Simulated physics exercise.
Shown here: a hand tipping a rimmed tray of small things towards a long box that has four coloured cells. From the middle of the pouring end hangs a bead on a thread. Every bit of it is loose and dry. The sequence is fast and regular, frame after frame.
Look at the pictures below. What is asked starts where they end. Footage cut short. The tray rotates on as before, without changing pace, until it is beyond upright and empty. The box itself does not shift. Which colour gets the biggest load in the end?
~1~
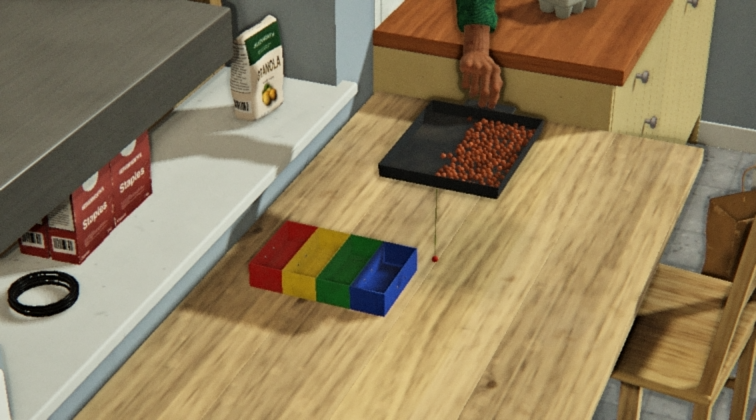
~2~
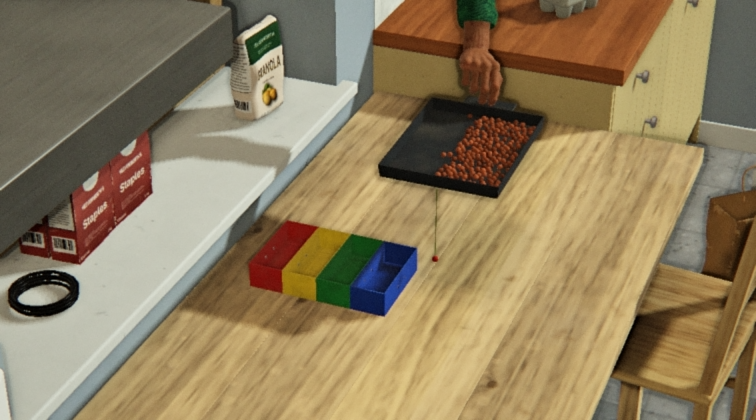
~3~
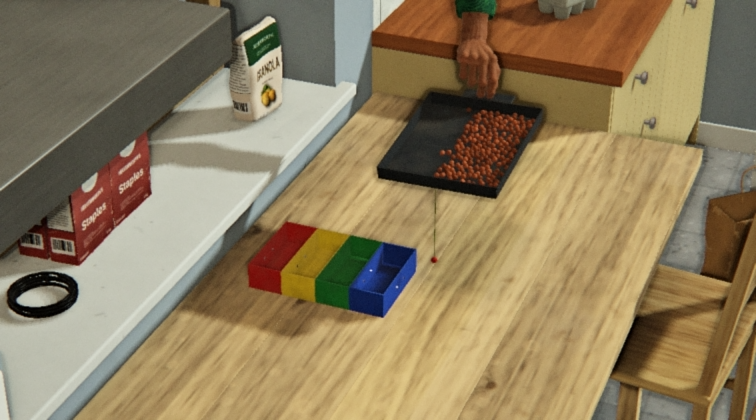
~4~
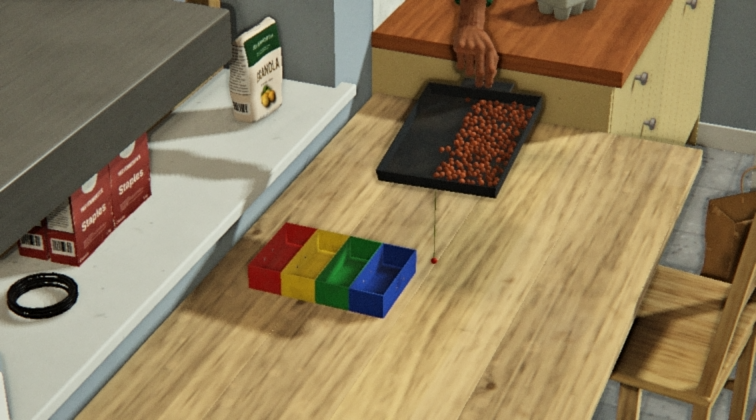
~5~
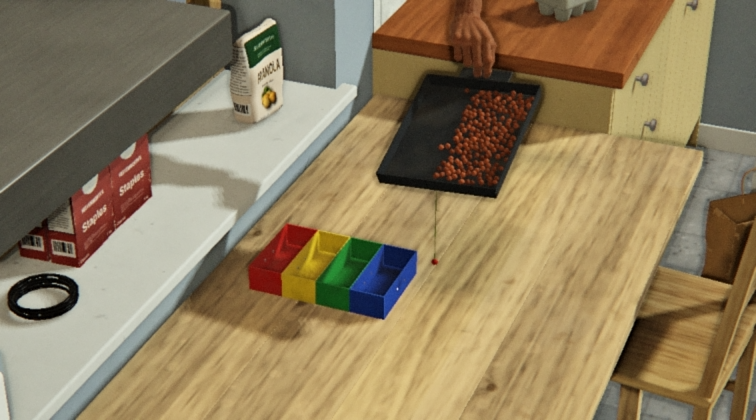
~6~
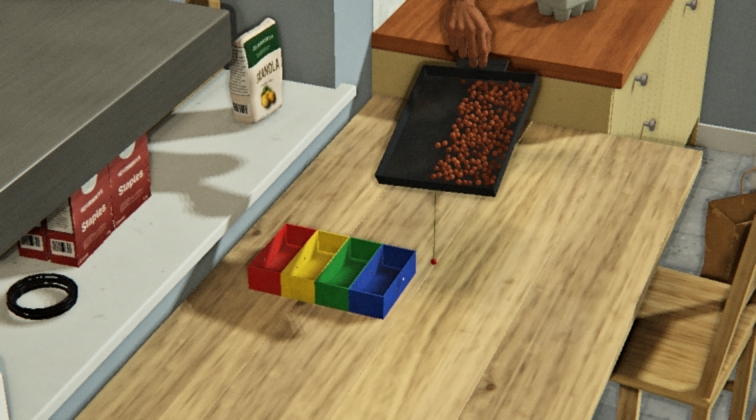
The blue cell gets the biggest load.
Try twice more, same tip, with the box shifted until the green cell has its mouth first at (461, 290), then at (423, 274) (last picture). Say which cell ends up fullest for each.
For the first spot I'd say the red cell, and for the second spot the cell in yellow.
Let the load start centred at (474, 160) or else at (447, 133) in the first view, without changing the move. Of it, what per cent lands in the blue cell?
First case: Some 50 %; second case: Some 70 %.
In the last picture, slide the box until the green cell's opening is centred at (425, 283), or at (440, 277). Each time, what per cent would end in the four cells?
Estimates in order: 90 percent, 80 percent.
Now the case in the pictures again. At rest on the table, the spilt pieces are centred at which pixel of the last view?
I'd say near (409, 320), give or take.
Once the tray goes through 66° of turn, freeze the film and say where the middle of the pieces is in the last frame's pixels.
Check around (430, 177) in the last picture.
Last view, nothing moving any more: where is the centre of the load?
It settles centred around (384, 303).
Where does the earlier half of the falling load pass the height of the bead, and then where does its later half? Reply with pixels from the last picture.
The first part passes (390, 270); everything after passes (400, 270).
Shortly afterwards, tray tipped steeply; all but a few on the tray; only a few falling or outside the box.
Next, tray tipped past a quarter turn; near two thirds on the tray; a little in the blue cell; a little in the green cell; only a few in the yellow cell; a little falling or outside the box.
Some moments later, tray tipped past a quarter turn; near half in the blue cell; a little in the green cell; only a few in the yellow cell; near half falling or outside the box.
In the end, tray tipped past a quarter turn; near half in the blue cell; a little in the green cell; only a few in the yellow cell; none at all in the red cell; near half outside the box.
